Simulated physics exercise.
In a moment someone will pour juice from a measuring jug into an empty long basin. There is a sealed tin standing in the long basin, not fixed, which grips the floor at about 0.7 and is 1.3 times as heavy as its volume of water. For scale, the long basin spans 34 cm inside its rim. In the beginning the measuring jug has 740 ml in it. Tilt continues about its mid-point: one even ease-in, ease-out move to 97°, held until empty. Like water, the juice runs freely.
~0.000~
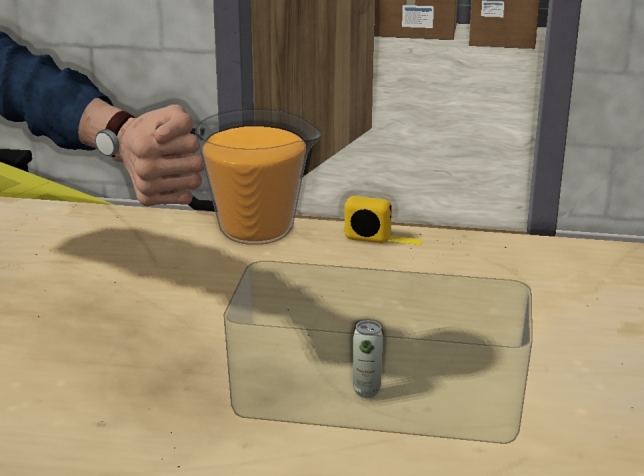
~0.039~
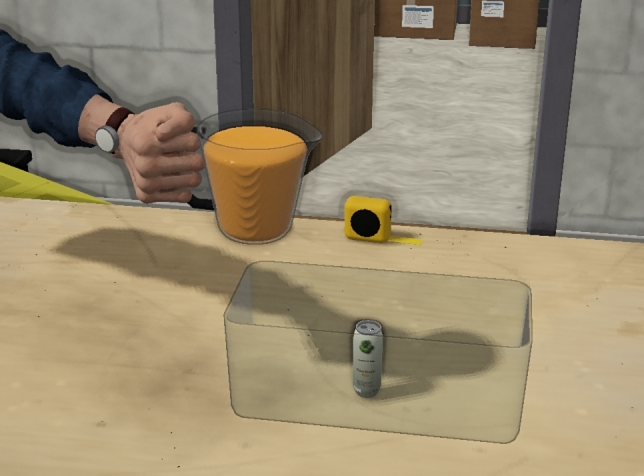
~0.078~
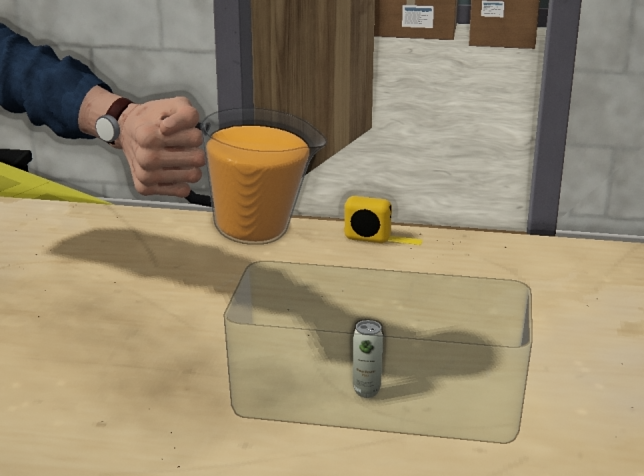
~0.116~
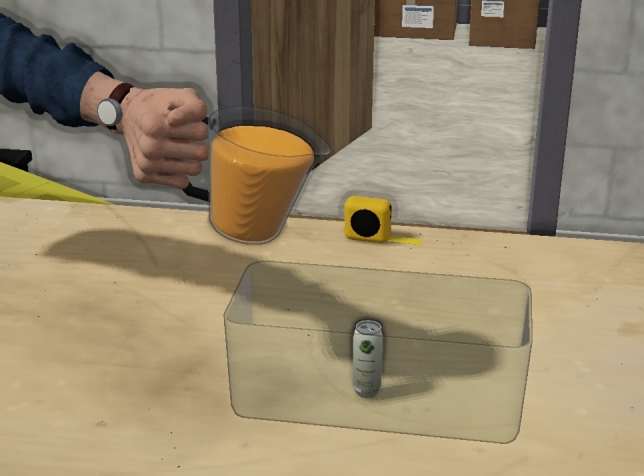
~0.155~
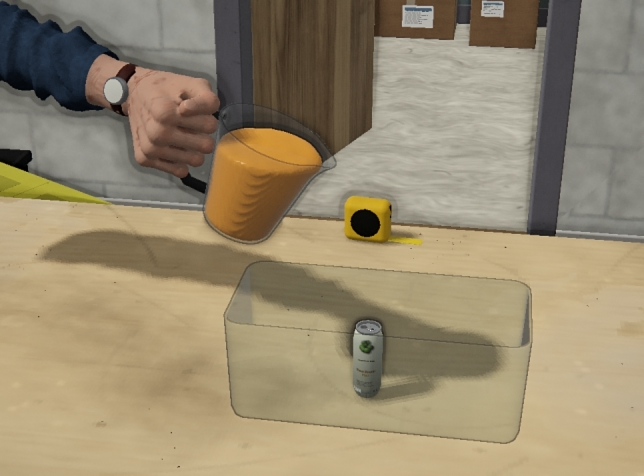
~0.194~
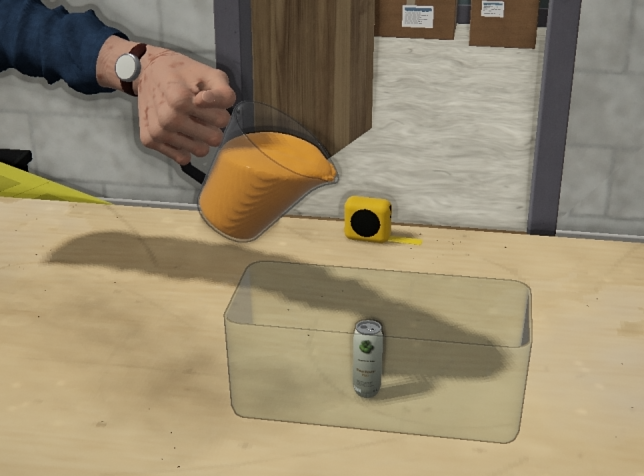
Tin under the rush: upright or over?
It stays on its base.
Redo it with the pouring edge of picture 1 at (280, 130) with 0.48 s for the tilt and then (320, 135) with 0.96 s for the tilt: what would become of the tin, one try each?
In the first try it comes down; in the second it remains standing.
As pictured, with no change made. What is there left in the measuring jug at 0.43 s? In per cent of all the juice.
I'd estimate some 46 % remains.
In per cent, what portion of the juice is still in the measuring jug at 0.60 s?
Roughly 12 percent remains.
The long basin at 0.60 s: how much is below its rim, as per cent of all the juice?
Roughly 72 percent of it.
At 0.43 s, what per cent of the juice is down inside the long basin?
Some 22 per cent.
Then, 0.43 s in, the tilt is 94° and 47 per cent is still to pour; the tin stands where it began.
Then, 0.60 s in, the tilt is 97° and 13 per cent is still to pour; the tin stands where it began.
Then, 0.78 s in, the tilt is 97° and 2 per cent is still to pour; the tin stands where it began.
Then, 0.98 s in, the tilt is 97° and 0 per cent is still to pour; the tin stands where it began.
Finally, the tin stands where it began.
